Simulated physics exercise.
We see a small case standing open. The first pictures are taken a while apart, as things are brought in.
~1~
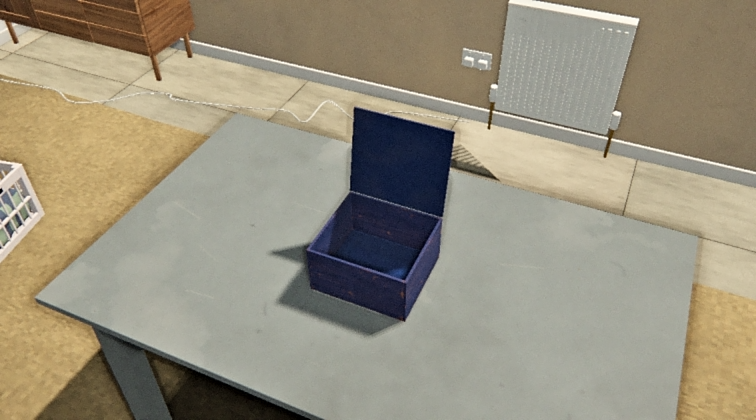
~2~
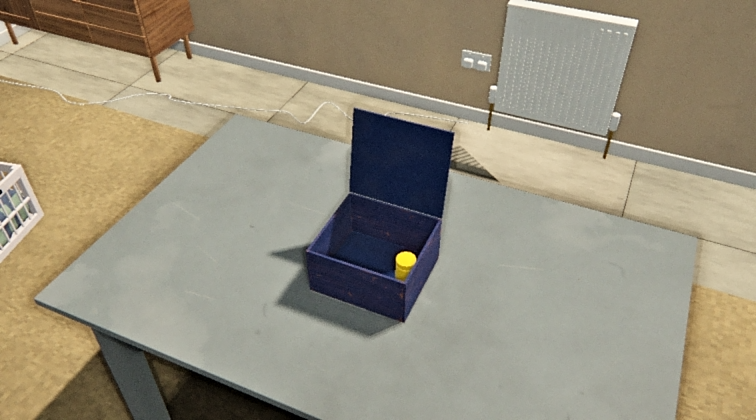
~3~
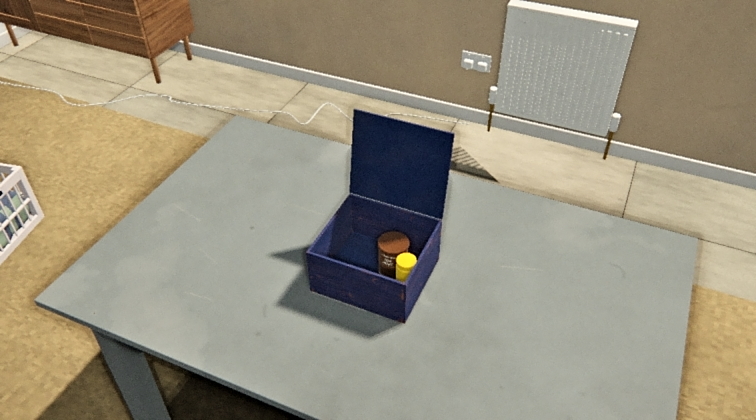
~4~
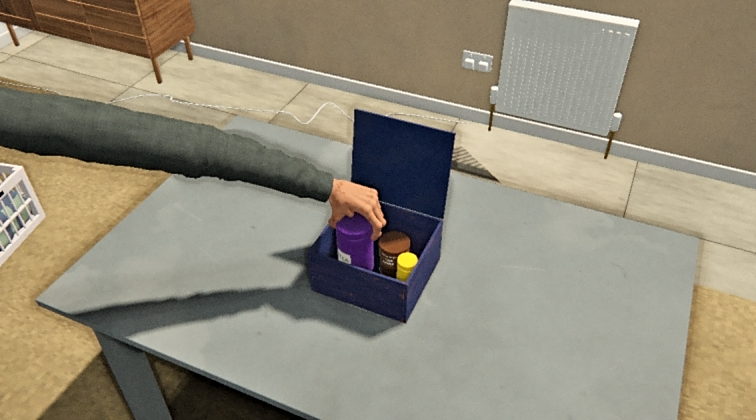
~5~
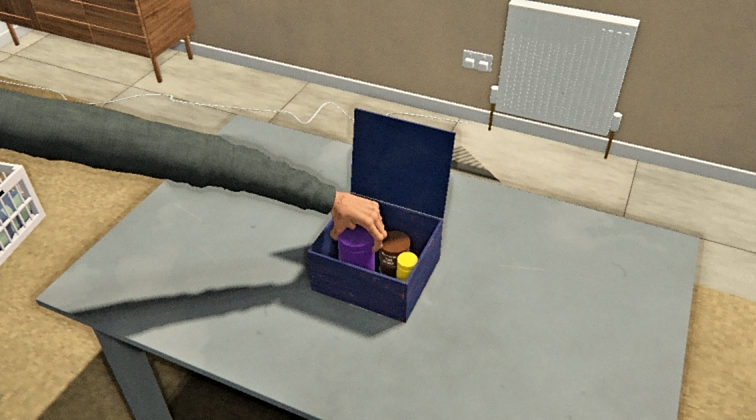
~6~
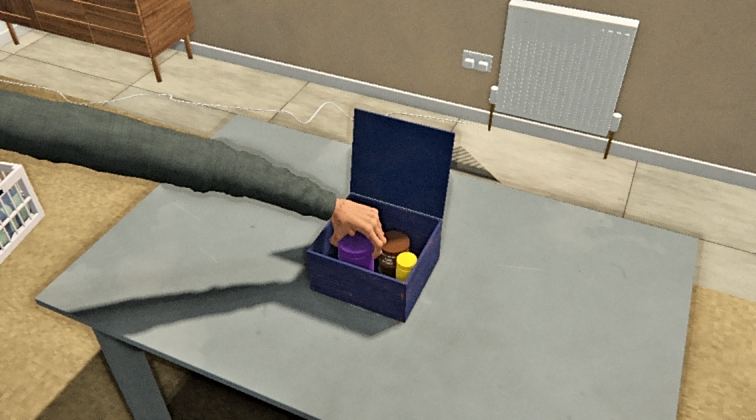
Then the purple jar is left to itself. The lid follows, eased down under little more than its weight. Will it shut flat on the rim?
As it turns out, it is held up.
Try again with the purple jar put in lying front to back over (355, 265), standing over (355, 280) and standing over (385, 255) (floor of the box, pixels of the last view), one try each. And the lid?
First, it sits on the rim; second, it is held up; third, it is held up.
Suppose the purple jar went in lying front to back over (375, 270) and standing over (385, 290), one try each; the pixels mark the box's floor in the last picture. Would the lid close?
First, it closes; second, it closes.
Then, 1.50 s past the last view, lid 67° above the rim.
Then, 1.90 s past the last view, lid 20° above the rim.
Finally, lid 7° above the rim; all 3 still in place. Final places as the last picture's camera would see them, purple jar near (356, 262).
